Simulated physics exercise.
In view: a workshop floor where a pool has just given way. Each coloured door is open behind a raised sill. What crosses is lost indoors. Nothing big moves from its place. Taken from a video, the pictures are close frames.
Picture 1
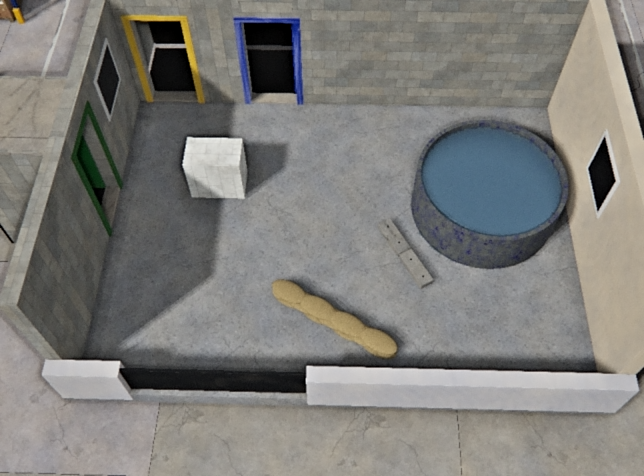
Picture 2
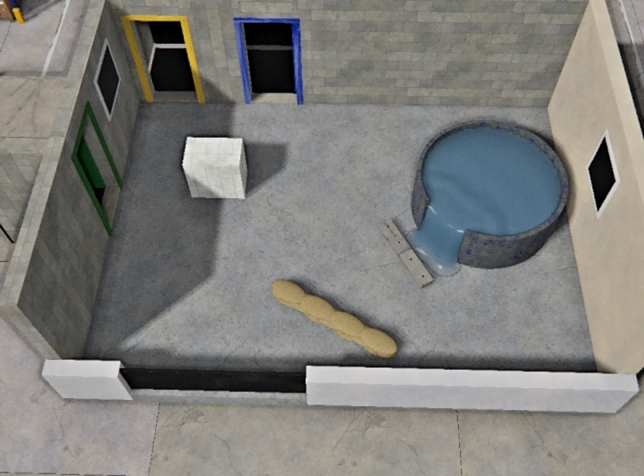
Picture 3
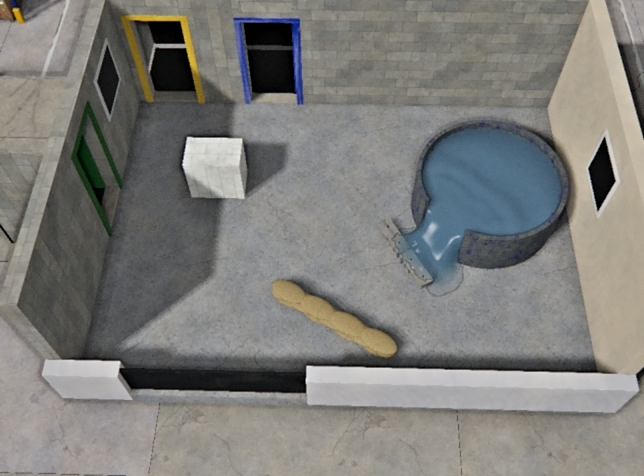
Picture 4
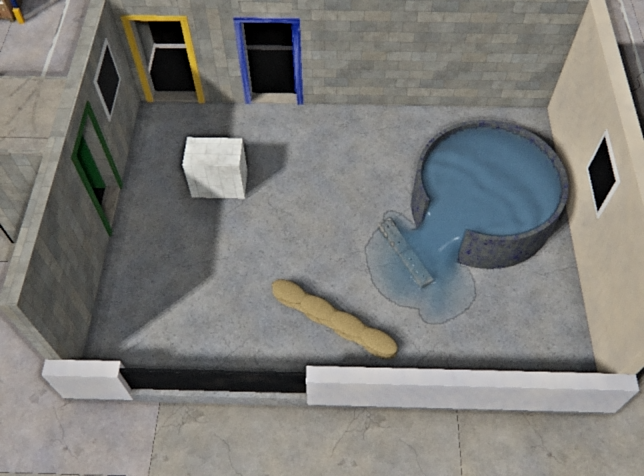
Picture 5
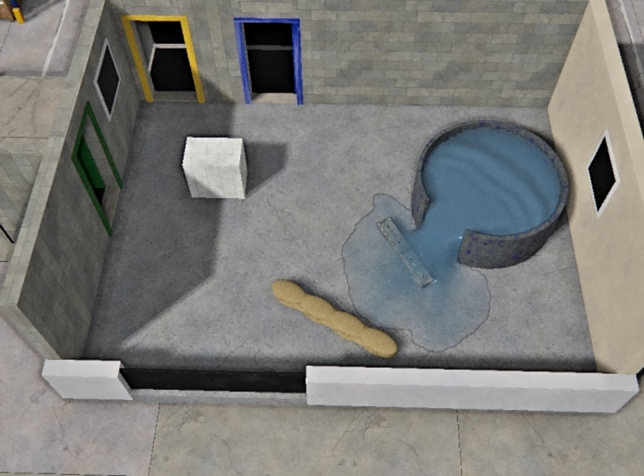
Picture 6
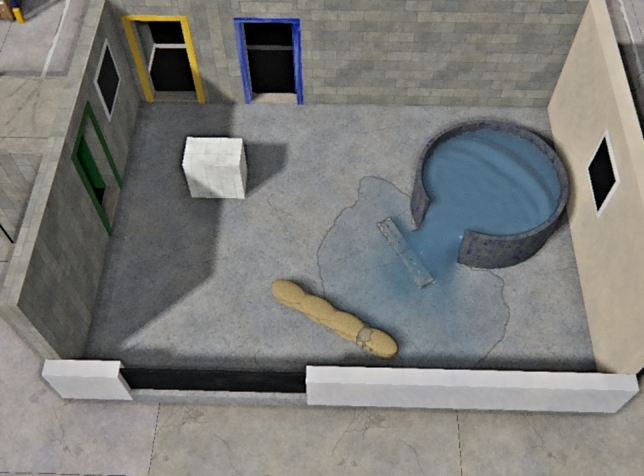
A grey concrete workshop floor, enclosed by low walls, is seen from above by a still camera. A round pool of blue water stands at the right near a small flat strip, with a tan lumpy roll at front centre, a white block at left, and yellow, blue and green doorways beyond. The pool's front-left side opens, and water pours out, surrounds the strip, spreads across the floor and reaches the roll.
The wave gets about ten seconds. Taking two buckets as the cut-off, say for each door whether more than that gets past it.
Door by door: The yellow door exceeds it; the green door exceeds it; the blue door exceeds it.
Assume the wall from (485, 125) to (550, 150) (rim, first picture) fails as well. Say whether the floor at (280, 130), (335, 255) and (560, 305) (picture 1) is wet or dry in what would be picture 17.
Going through them, the first would be submerged, the next still bare and the last submerged.
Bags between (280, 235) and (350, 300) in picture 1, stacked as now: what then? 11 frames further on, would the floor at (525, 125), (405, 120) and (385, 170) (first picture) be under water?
Point by point: No flooding; no flooding; inundated.
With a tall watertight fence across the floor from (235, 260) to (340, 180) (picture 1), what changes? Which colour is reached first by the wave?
I'd say the door marked green is first.
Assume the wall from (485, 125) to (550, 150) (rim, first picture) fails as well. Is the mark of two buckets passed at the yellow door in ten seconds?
The yellow one ends up above.
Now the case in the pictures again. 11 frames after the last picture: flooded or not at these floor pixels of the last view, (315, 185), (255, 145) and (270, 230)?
First spot submerged, second spot spared, third spot submerged.
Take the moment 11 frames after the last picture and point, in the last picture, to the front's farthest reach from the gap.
The flood front should get to about (137, 258).
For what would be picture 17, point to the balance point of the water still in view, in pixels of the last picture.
Roughly (441, 243).
A moment on, water covers 30 % of the floor; the yellow door not reached, the green door not reached, the blue door not reached.
Next, water covers 40 % of the floor; the yellow door not reached, the green door not reached, the blue door not reached.
Then, water covers 70 % of the floor; the yellow door not reached, the green door over two buckets in, the blue door not reached.
Later, water covers 90 % of the floor; the yellow door under two buckets in, the green door far over two buckets in, the blue door over two buckets in.
In the end, water covers 95 % of the floor; the yellow door over two buckets in, the green door far over two buckets in, the blue door far over two buckets in.
